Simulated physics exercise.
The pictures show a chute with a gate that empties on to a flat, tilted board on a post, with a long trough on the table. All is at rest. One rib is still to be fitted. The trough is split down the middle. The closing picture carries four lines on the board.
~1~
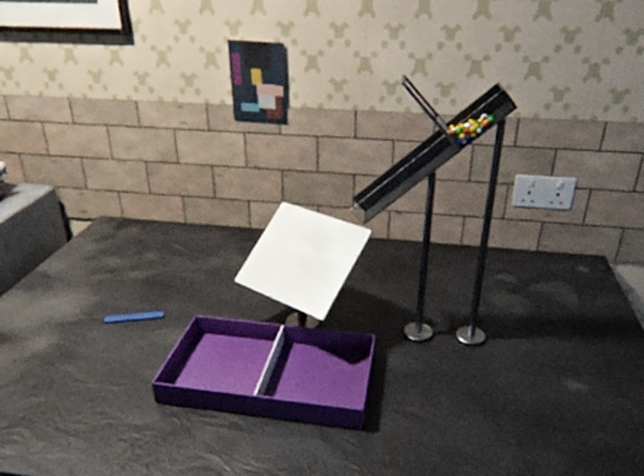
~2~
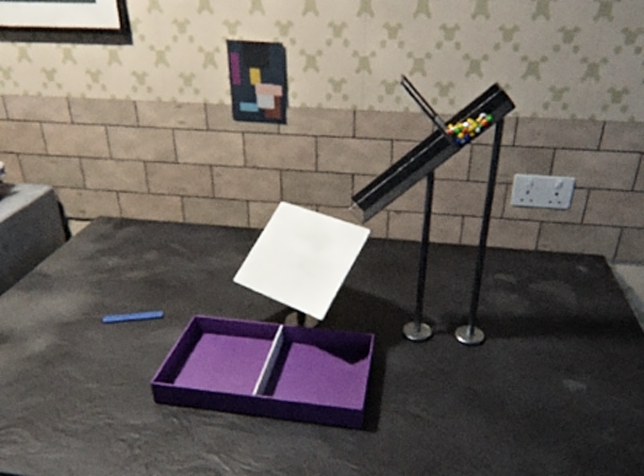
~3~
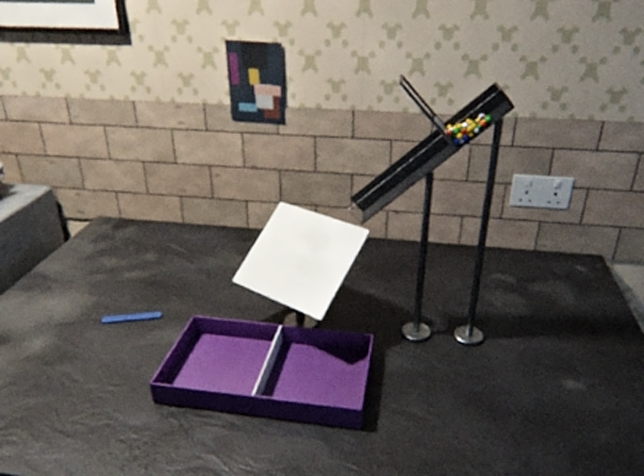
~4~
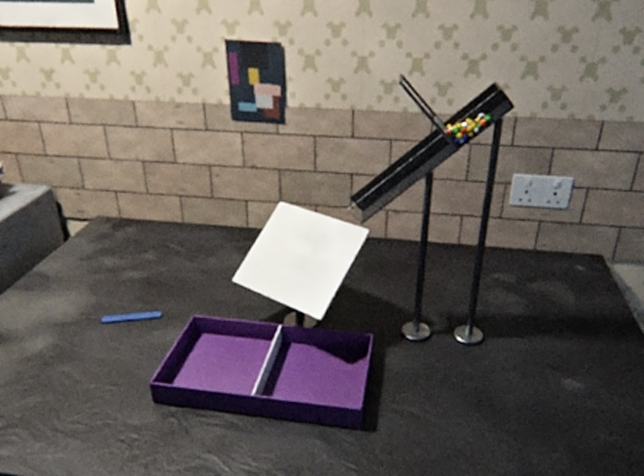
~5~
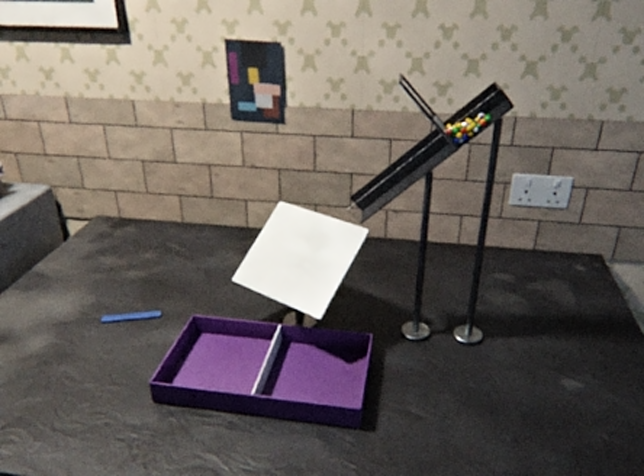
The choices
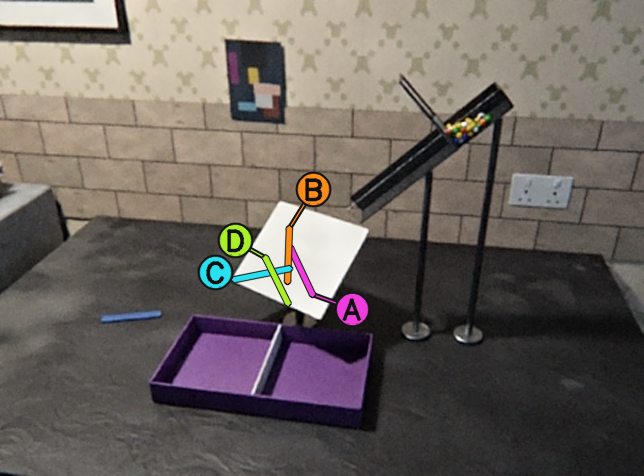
A dark, slate-like tabletop stands before a wall of pale bricks and patterned wallpaper, seen from the front and slightly above. A sloping dark chute on two thin posts holds multicoloured beads behind a gate at right, with a tilted white board left of it, a divided purple trough in front and a blue strip at far left. Nothing on the table moves, and the view barely shifts.
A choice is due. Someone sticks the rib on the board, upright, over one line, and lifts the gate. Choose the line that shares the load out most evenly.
Line B does it best.
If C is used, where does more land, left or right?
The left half.
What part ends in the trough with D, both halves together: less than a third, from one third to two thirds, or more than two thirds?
More than two thirds.
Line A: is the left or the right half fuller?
More lands on the right.
On the marked copy, line A from (290, 247) to (312, 294); line B from (289, 228) to (287, 281); line C from (289, 268) to (234, 279); line D from (265, 257) to (287, 303).
Choosing A, of what is caught, close to a quarter in the left half, the bulk in the right.
Choosing B, of what is caught, close to half in the left half, close to half in the right.
Choosing C, of what is caught, all but a few in the left half, only a few in the right.
Choosing D, of what is caught, close to a quarter in the left half, the bulk in the right.
